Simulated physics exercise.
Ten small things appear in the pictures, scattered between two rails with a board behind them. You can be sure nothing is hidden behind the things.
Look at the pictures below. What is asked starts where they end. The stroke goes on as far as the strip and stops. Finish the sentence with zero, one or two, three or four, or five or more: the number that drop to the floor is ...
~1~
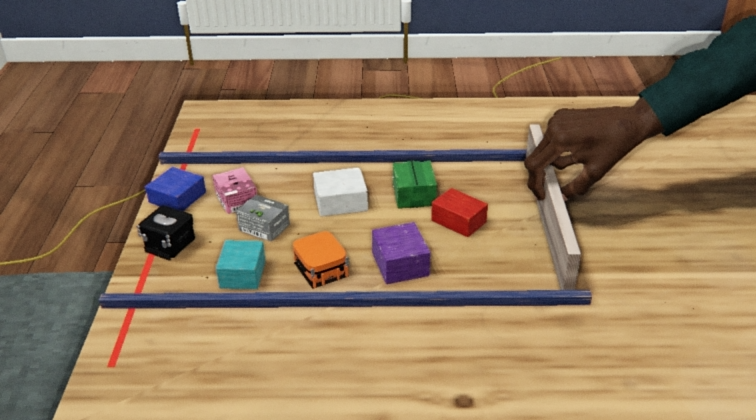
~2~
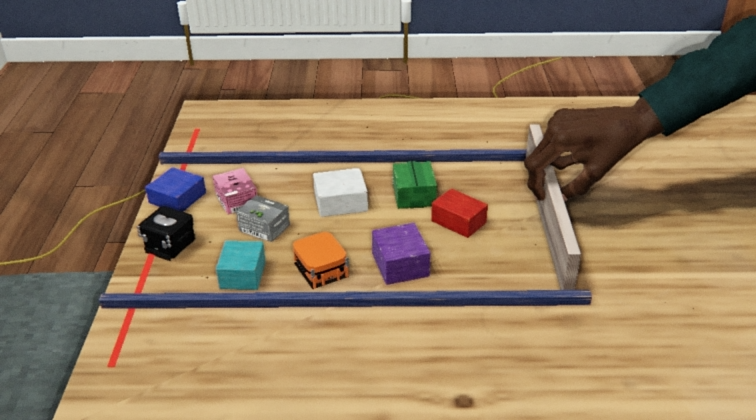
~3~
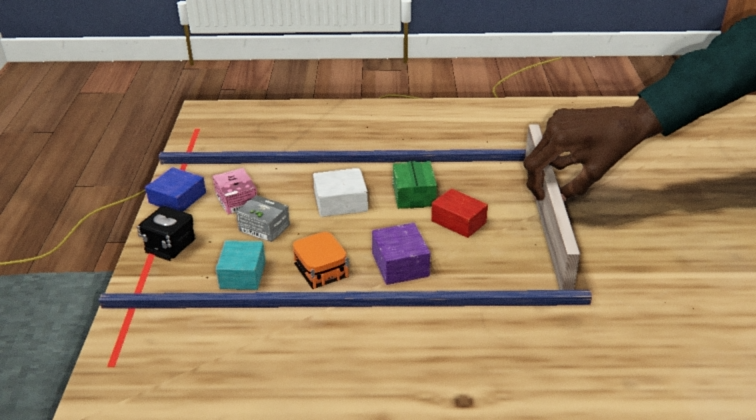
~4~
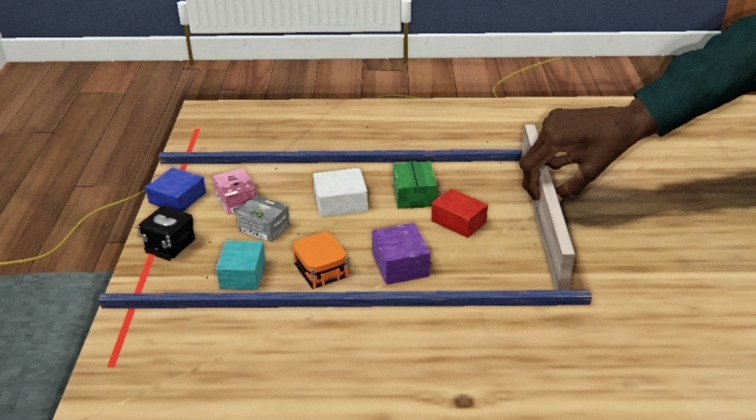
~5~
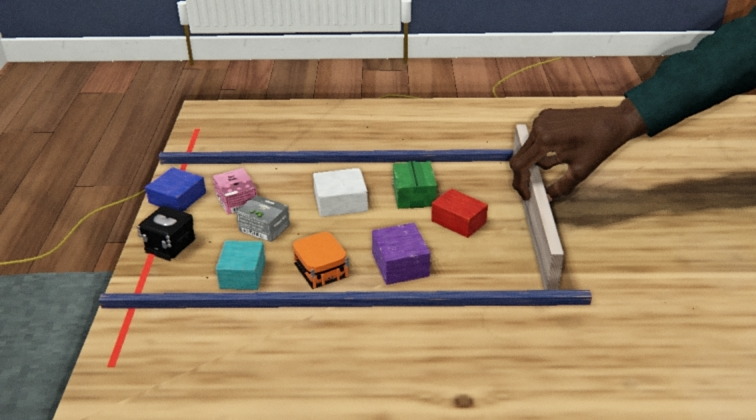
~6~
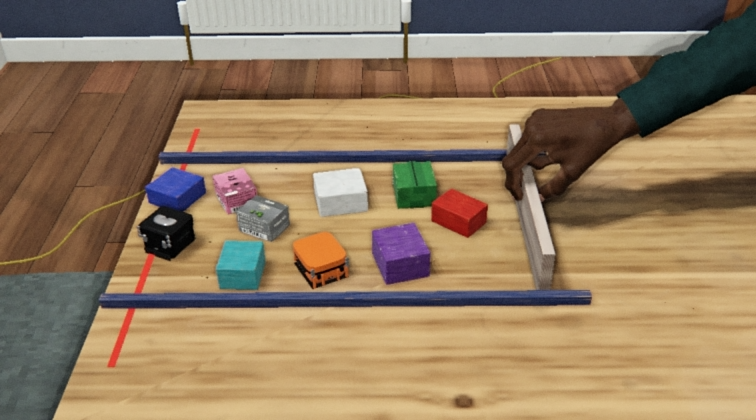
The number that drop to the floor is five or more.
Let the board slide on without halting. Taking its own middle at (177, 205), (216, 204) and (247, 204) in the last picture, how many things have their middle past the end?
7, 4 and 1.
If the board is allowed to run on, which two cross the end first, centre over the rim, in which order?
Order, earliest first: Blue block, pink box.
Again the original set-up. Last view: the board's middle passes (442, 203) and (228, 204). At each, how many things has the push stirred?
I make it 2 at the first spot and 10 at the other.
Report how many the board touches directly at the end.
Total: 3.
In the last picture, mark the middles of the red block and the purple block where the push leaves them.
Middles: Around (147, 210) and around (123, 252).
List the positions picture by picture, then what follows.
The first frame shows blue block (176, 189); black case (168, 233); pink box (236, 190); board (550, 202); tape (162, 225).
The second frame shows black case (168, 233); turquoise block (241, 265).
The third frame shows pink box (236, 191); grey box (263, 218).
The fourth frame shows blue block (176, 190); red block (460, 213).
The fifth frame shows black case (168, 233); green box (414, 185).
The sixth frame shows blue block (176, 190); black case (168, 233); pink box (236, 191); board (527, 202); tape (162, 225).
A little later, none off yet; blue block at rest near (176, 190); black case at rest near (168, 233); pink box at rest near (236, 191).
When it is over, the number that fall off is five or more; down, white block, orange case, grey box, turquoise block, pink box, black case and blue block.
